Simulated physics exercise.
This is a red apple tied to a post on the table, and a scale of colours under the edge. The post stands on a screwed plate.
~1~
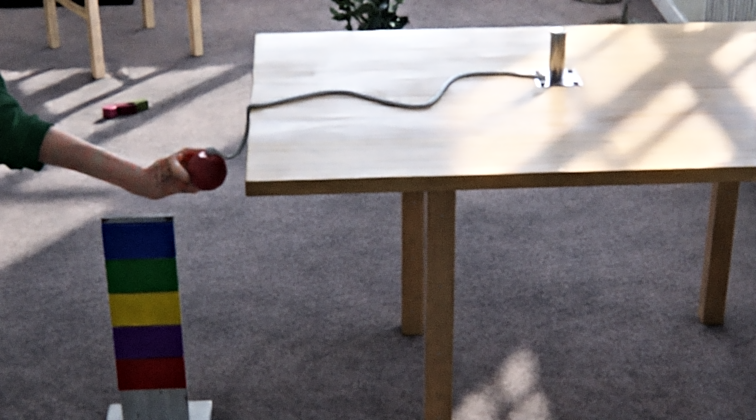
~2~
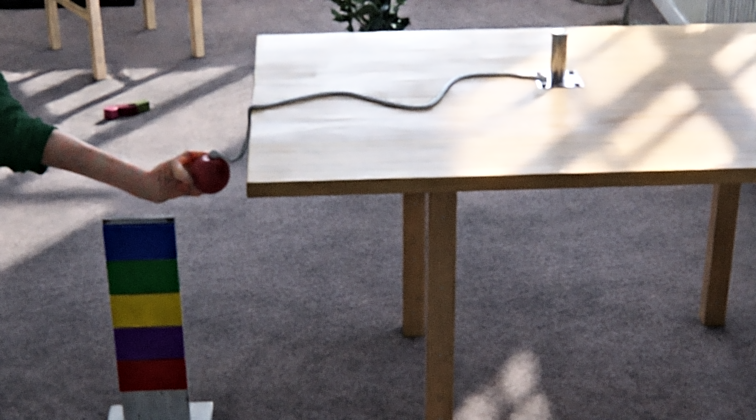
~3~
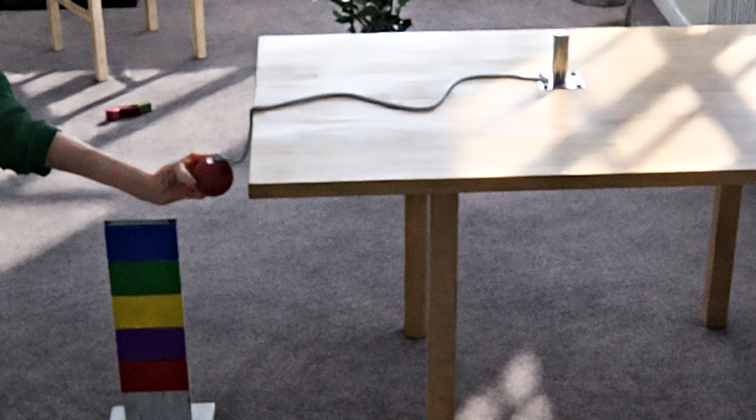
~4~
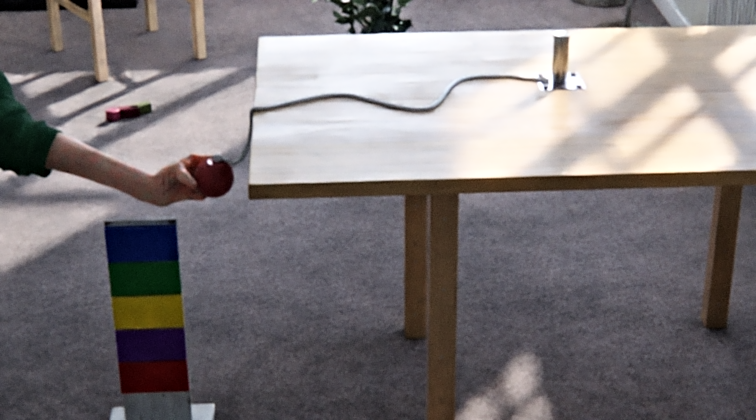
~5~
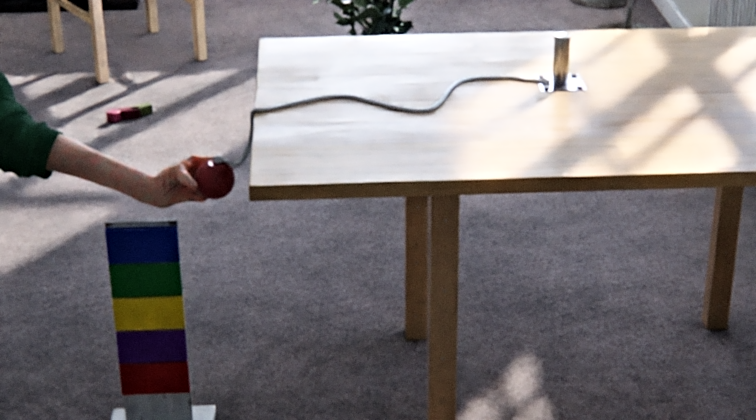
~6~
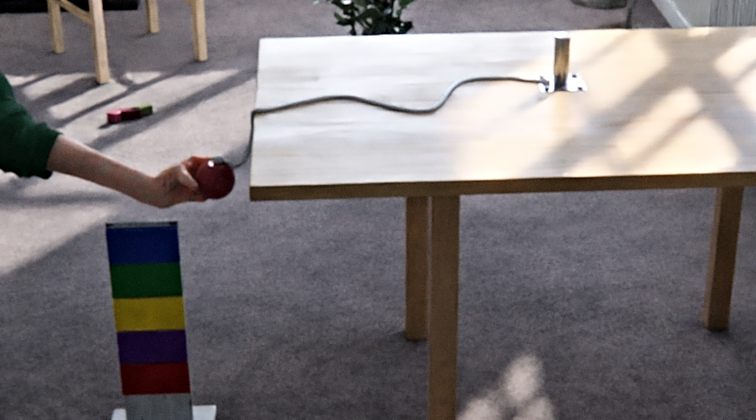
A hand holding a red apple tied by a slack cord to a table post, barely moving above a coloured scale.
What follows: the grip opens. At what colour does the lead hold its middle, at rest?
Its middle rests at the green band.
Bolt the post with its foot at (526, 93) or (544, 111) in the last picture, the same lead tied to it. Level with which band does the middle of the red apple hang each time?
One after the other, yellow; yellow.
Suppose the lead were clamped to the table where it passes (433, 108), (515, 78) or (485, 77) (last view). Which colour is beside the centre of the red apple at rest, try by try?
Taking them in turn: Blue; green; green.
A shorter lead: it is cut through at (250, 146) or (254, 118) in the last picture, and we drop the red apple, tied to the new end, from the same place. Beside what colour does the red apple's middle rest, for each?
It would be blue; higher than all five.
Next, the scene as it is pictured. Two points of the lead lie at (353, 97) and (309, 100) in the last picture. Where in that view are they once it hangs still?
They go to (290, 110) and to (254, 126).
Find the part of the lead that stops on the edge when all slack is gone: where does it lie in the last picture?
That spot is around (315, 99).
Early on, apple near (269, 270); level with green.
Midway, apple near (247, 273); level with green.
Finally, apple near (258, 273); level with green. The green one.
